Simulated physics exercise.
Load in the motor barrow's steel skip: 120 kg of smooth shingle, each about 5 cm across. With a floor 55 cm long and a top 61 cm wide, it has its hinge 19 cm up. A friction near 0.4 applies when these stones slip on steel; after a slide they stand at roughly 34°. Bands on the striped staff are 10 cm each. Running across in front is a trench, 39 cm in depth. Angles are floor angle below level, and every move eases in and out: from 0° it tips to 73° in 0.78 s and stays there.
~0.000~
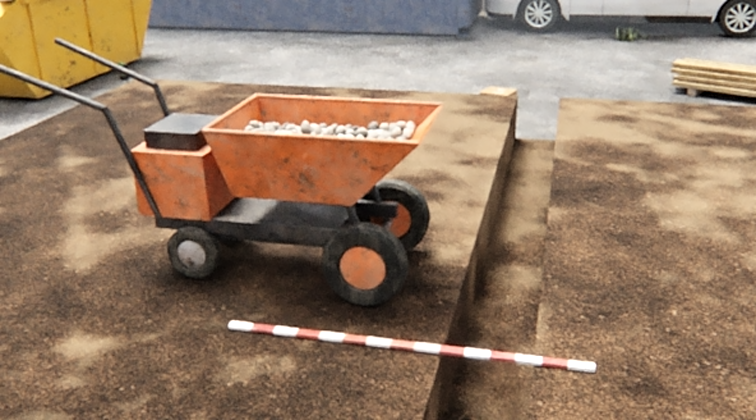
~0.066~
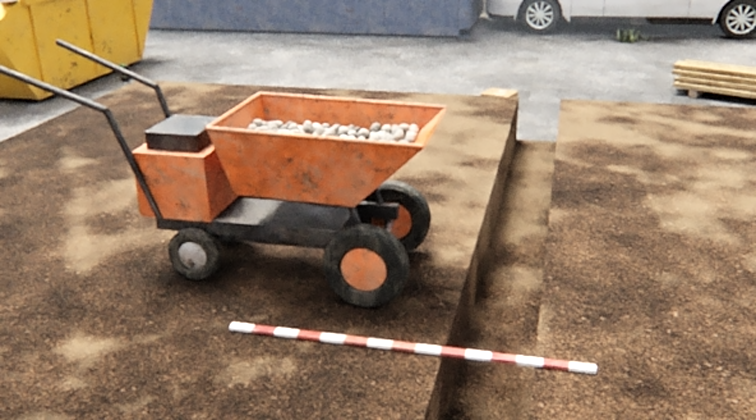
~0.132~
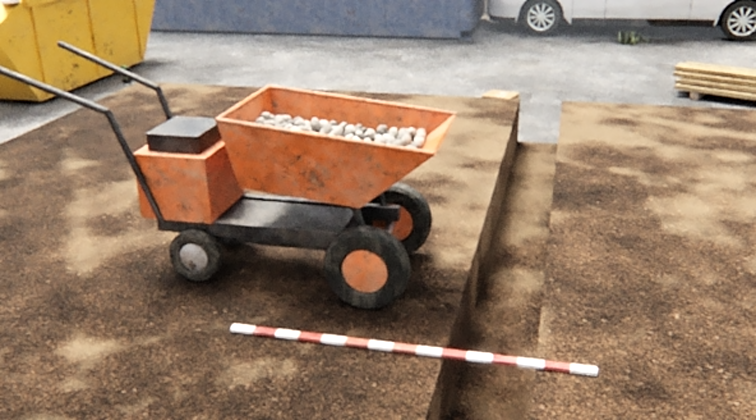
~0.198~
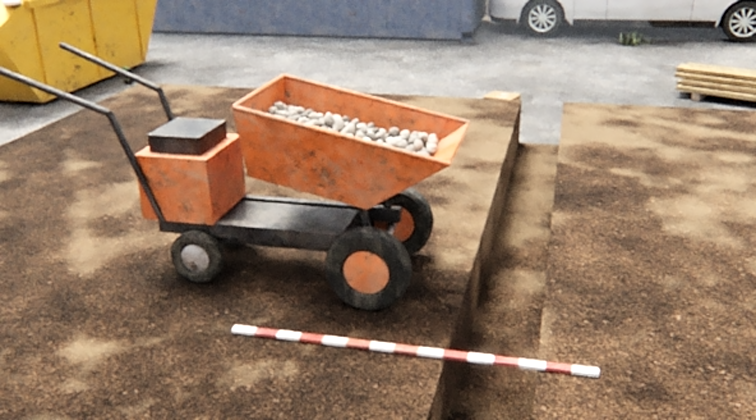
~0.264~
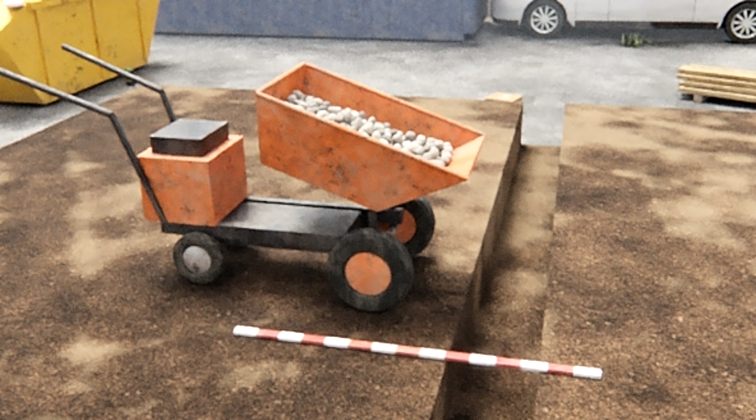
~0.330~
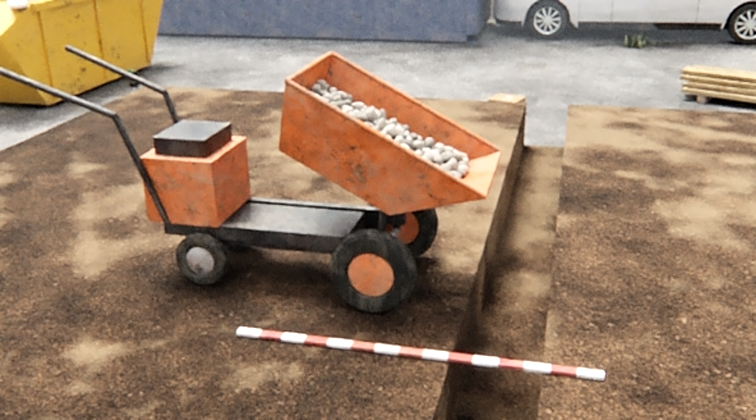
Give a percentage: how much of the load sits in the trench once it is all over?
30 %.
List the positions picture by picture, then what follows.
In the first frame, lip at (418, 144), floor tilted 0°, highest stones at (364, 130).
In the second frame, lip at (423, 147), floor tilted 1°, highest stones at (340, 131); the stones move at 0.3 m/s on average.
In the third frame, the skip is at 6°, its lip at (434, 154); the top of the load is at (284, 123); the stones move at 0.7 m/s on average.
In the fourth frame, lip at (449, 164), floor tilted 12°, highest stones at (286, 114); the stones move at 1.0 m/s on average.
In the fifth frame, lip at (467, 179), floor tilted 19°, highest stones at (299, 102); the stones move at 1.2 m/s on average.
In the sixth frame, lip at (486, 197), floor tilted 28°, highest stones at (321, 92); the stones move at 1.3 m/s on average.
After 0.6 s the floor is at 61°; 100 % in the skip; the foremost stones are at (512, 245).
After 0.9 s the floor is at 73°; 61 % in the skip, 11 % in the trench, 27 % past the trench; the foremost stones are at (621, 309).
After 1.2 s the floor is at 73°; 8 % in the skip, 23 % in the trench, 69 % past the trench; the foremost stones are past the picture's edge.
After 3.2 s the floor is at 73°; 0 % in the skip, 30 % in the trench, 70 % past the trench; the foremost stones are past the picture's edge.
